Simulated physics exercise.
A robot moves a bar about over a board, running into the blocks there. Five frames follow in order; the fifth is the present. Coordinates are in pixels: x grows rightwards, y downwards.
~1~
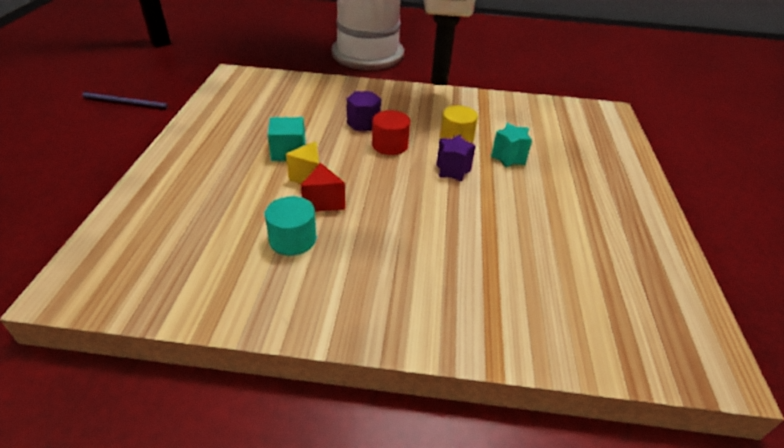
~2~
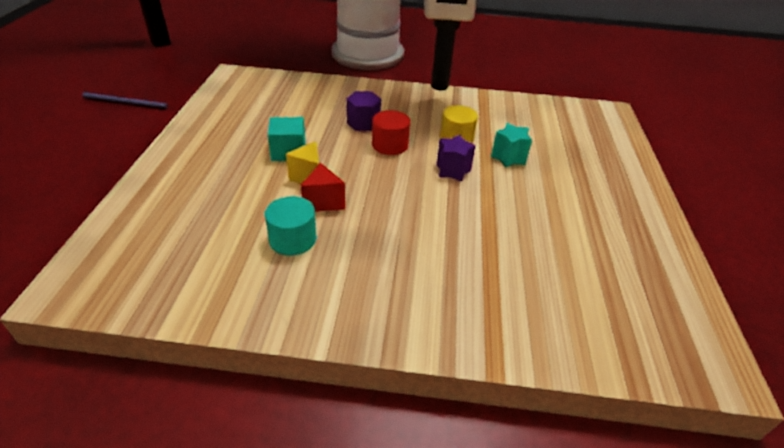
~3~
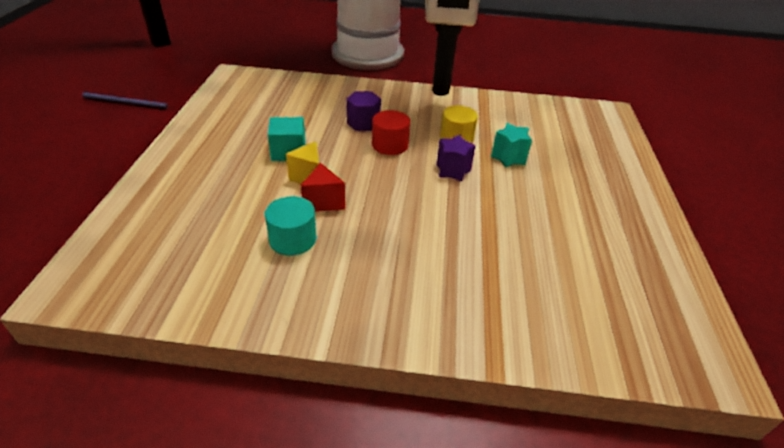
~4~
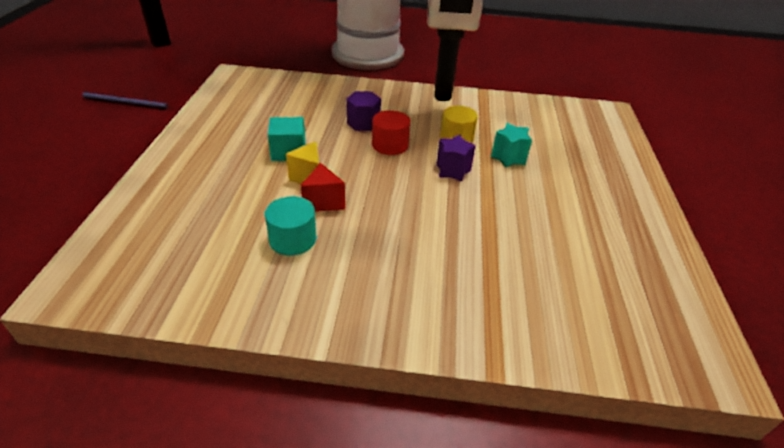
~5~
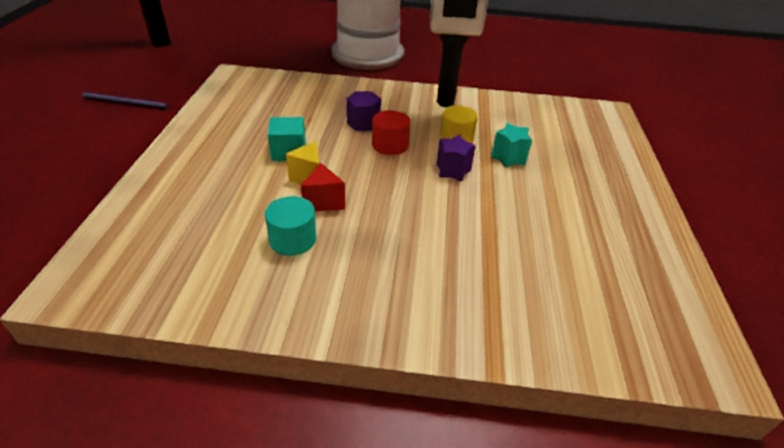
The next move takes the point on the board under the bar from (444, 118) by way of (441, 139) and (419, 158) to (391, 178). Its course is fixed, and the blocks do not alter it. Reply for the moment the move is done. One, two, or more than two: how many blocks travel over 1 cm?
When the path ends, I think you'll find one block out of place by more than 1 cm.
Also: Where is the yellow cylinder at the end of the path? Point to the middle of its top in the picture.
When the path ends, it will be at (468, 126).
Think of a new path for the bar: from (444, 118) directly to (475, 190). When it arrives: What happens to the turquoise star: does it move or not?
At the end of the path, it will still be in place.
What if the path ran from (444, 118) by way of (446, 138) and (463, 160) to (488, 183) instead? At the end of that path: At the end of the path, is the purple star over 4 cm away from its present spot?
Final answer: No.
The first path, step by step. One third of the way, bar (443, 125); yellow cylinder (468, 125).
Two thirds of the way, bar (420, 144); yellow cylinder (468, 126).
At the end, bar (392, 163); red cylinder not moved; yellow cylinder (468, 126).
